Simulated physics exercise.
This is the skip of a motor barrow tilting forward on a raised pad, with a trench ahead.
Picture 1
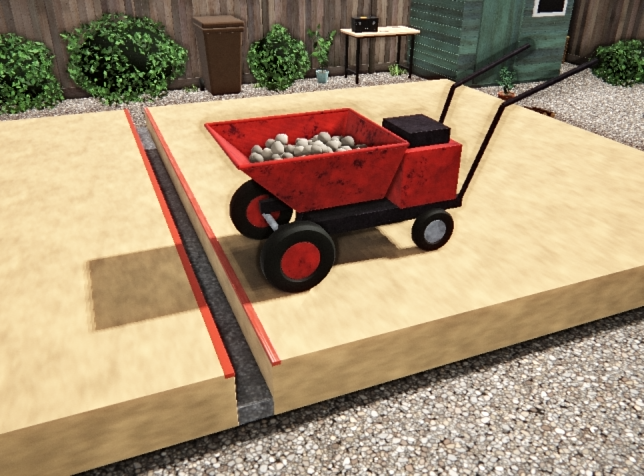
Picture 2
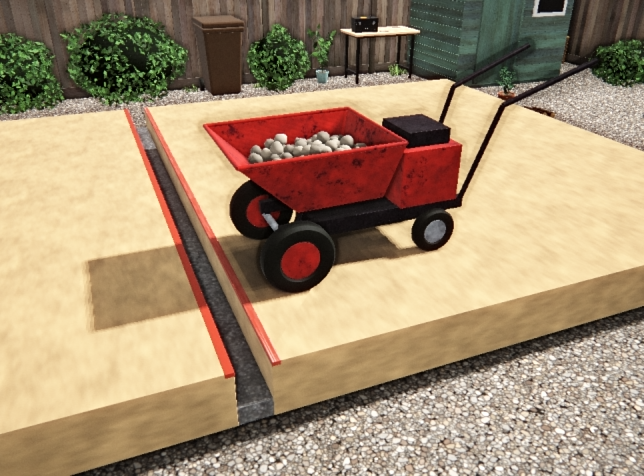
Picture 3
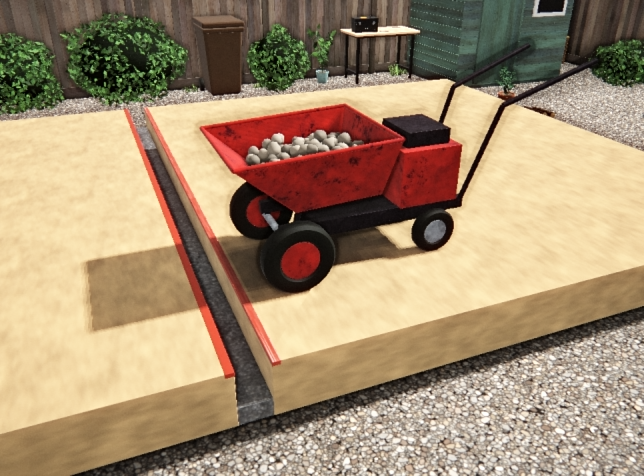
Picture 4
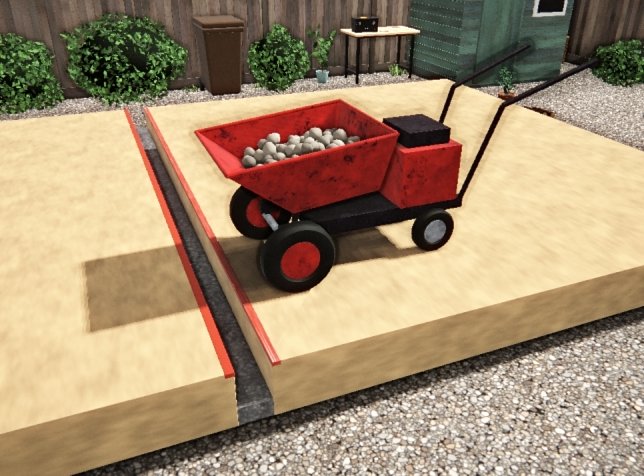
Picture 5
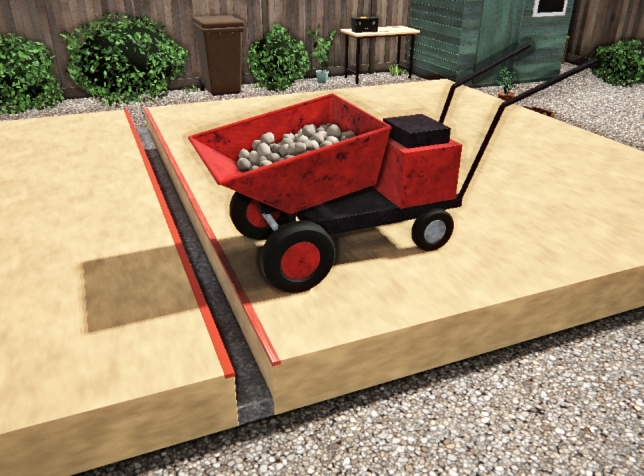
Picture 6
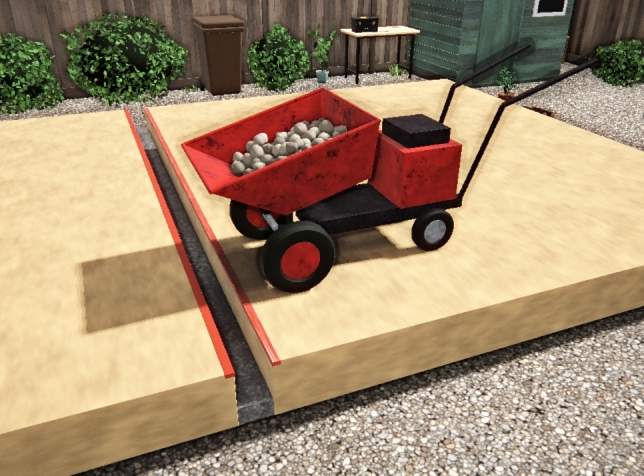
Red skip of a motor barrow loaded with rounded stones sitting level, then tilting forward to the left beside a narrow trench.
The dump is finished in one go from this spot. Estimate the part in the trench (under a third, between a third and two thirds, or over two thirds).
Between the edges lies under a third of the load.
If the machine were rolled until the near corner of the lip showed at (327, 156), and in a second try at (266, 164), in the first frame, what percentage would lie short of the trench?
About 10 and 0 per cent.
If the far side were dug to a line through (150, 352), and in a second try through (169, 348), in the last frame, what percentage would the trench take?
In turn 70 and 40 in a hundred.
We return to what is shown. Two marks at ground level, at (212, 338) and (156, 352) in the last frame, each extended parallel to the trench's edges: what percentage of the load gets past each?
First some 70, then 50 per cent.
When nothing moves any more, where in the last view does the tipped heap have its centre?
Roughly at (104, 291).
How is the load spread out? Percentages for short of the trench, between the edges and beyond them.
In per cent, short 0, between 0 and beyond 70.
Soon, skip tipped steeply; all in the skip.
A while on, skip tipped right over; about two thirds in the skip; about a third beyond it.
Towards the end, skip tipped right over; about a third in the skip; about two thirds beyond it.
Finally, skip tipped right over; about a third in the skip; none in or heaped over the trench; about two thirds beyond it.
